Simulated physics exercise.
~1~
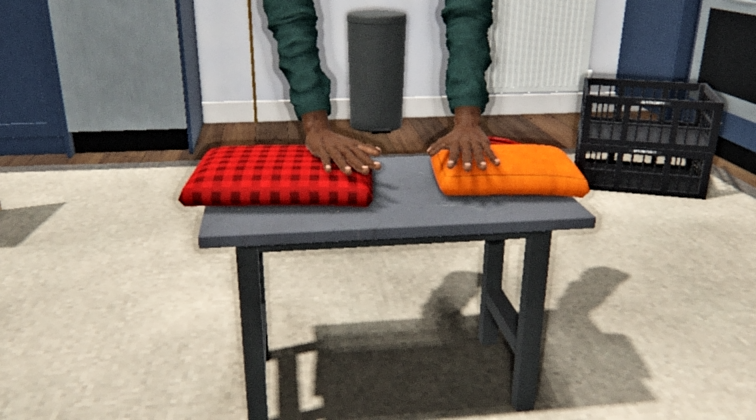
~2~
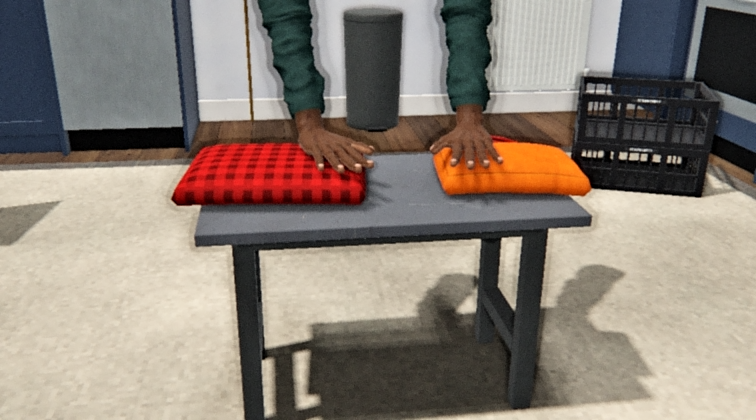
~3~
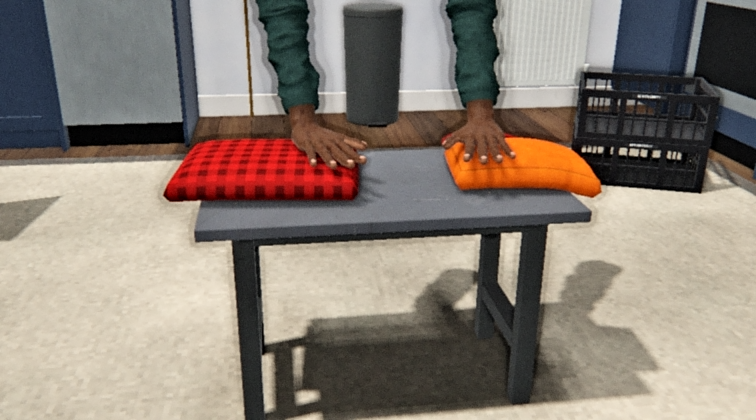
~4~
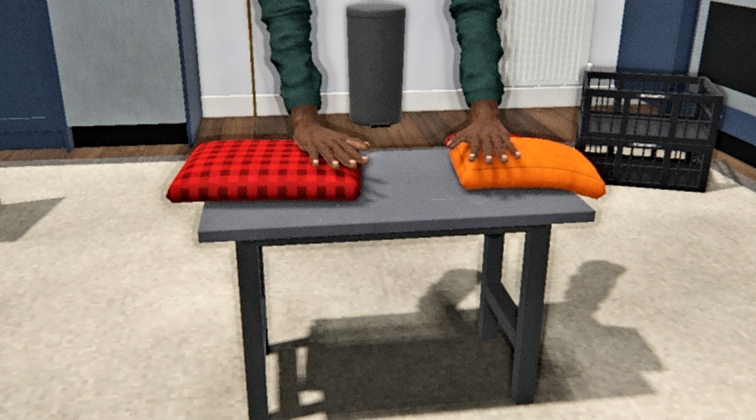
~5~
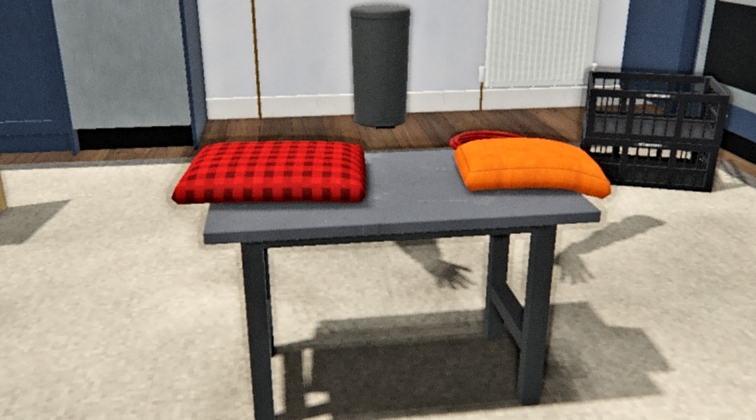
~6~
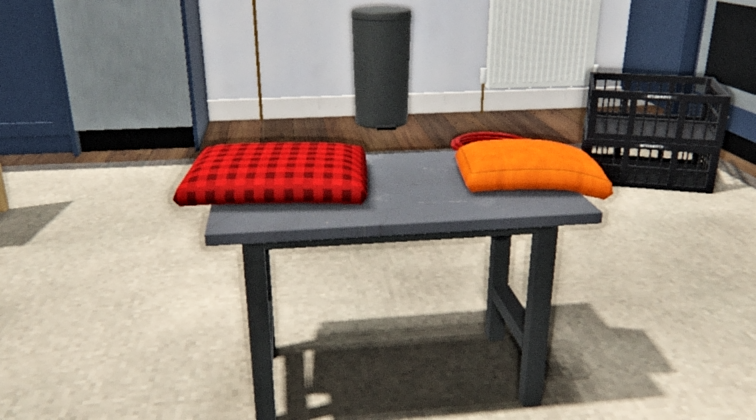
Two hands sliding a red checked cushion and an orange cushion slightly apart on a grey table, then withdrawing, leaving both resting there.
